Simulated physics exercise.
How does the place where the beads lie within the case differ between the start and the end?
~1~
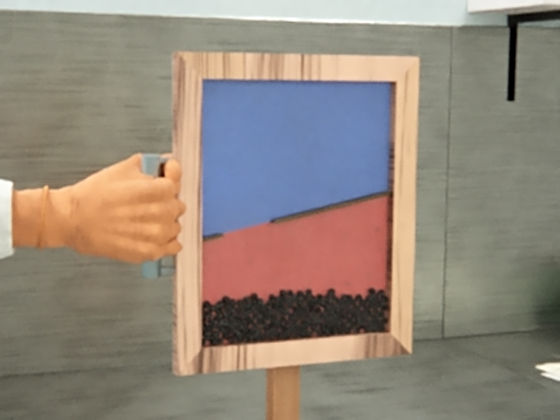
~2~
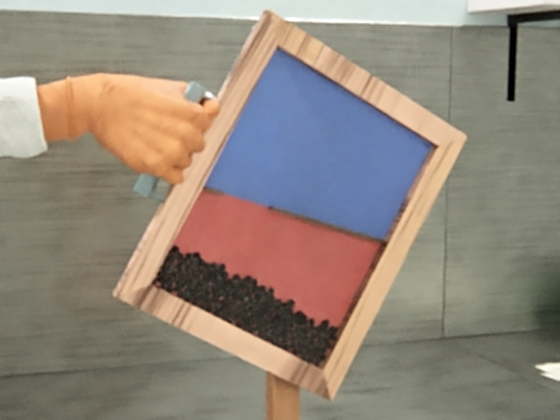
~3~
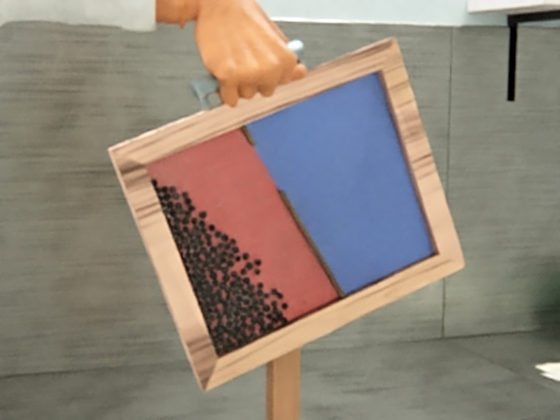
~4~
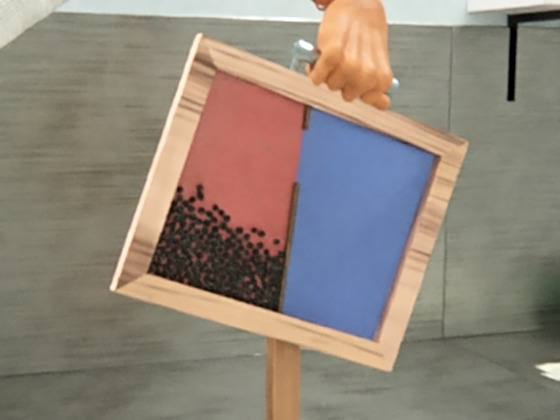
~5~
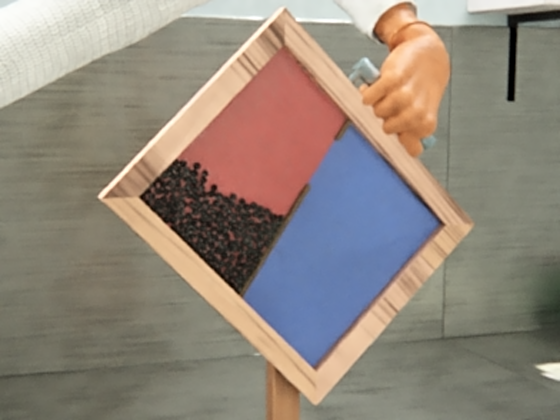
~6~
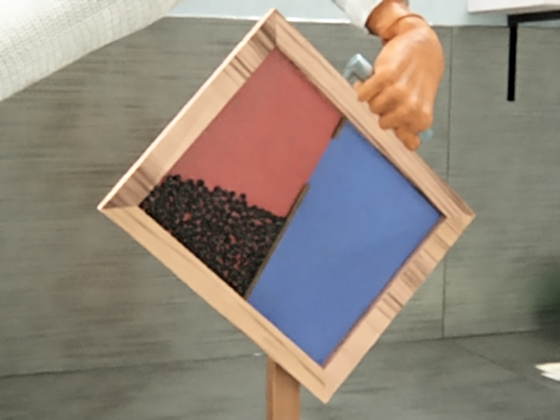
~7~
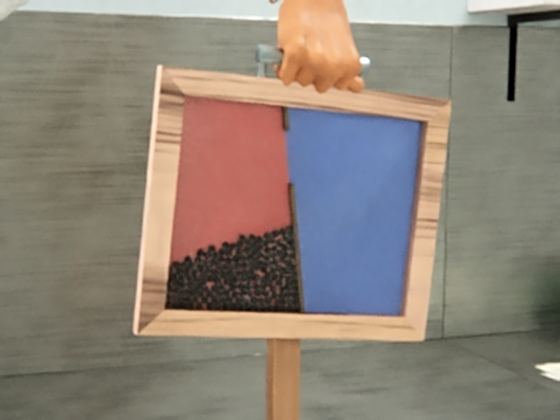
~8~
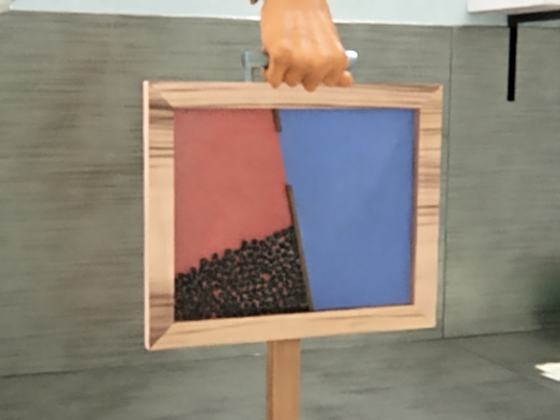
At the start the beads lie along the bottom across the full width of the case. At the end they are heaped in the lower left part, against the divider, with none on the right side.
